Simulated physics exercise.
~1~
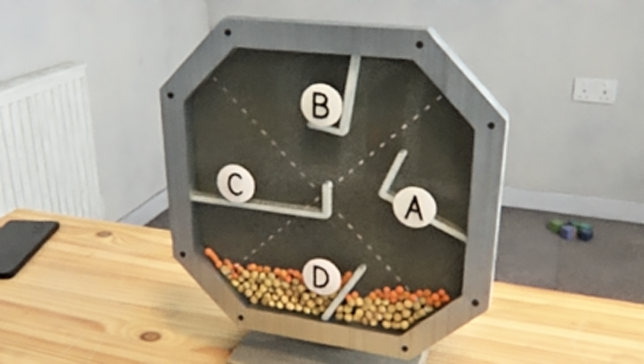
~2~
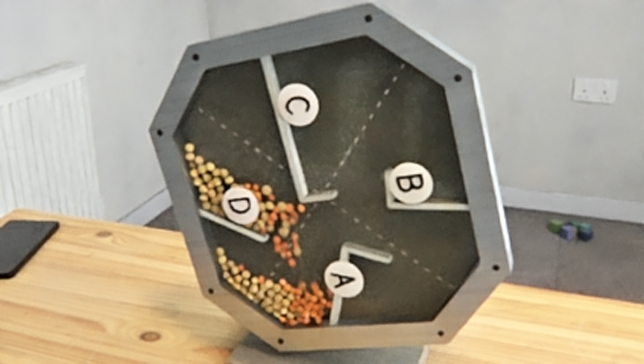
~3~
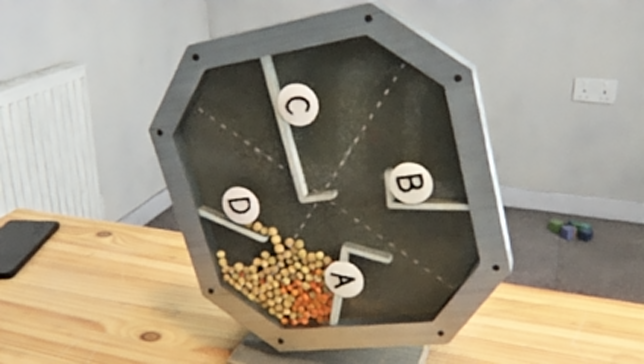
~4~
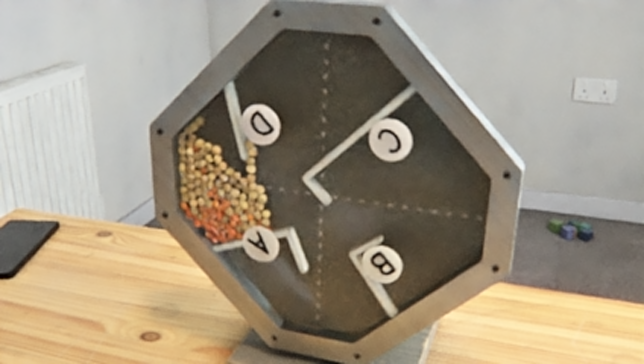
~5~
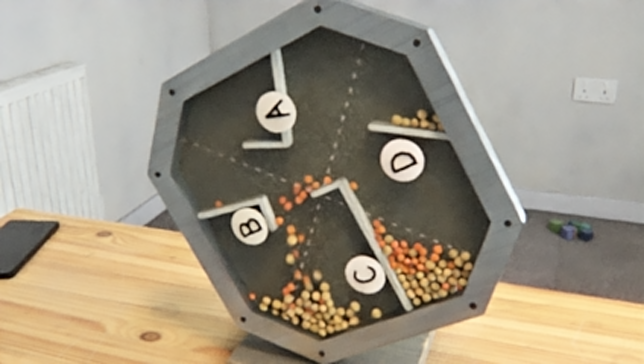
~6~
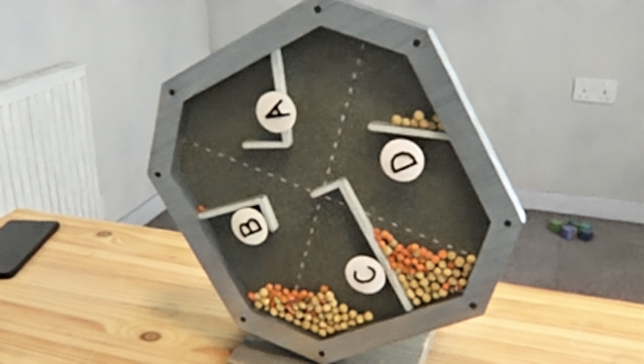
A grey octagonal case with a dark interior, lettered white discs and pale inner bars stands upright on a wooden table, seen from the front, with a radiator and phone at left and a socket on the wall at right. Pale wooden beads and smaller orange ones lie along its bottom near D. The case turns clockwise, carrying beads up the left side, and they spill down towards A and settle. It turns further clockwise, lifting them at left, then tips them across to the right. Most beads, including the orange ones, finish by C, some near B and a few on D's bar.
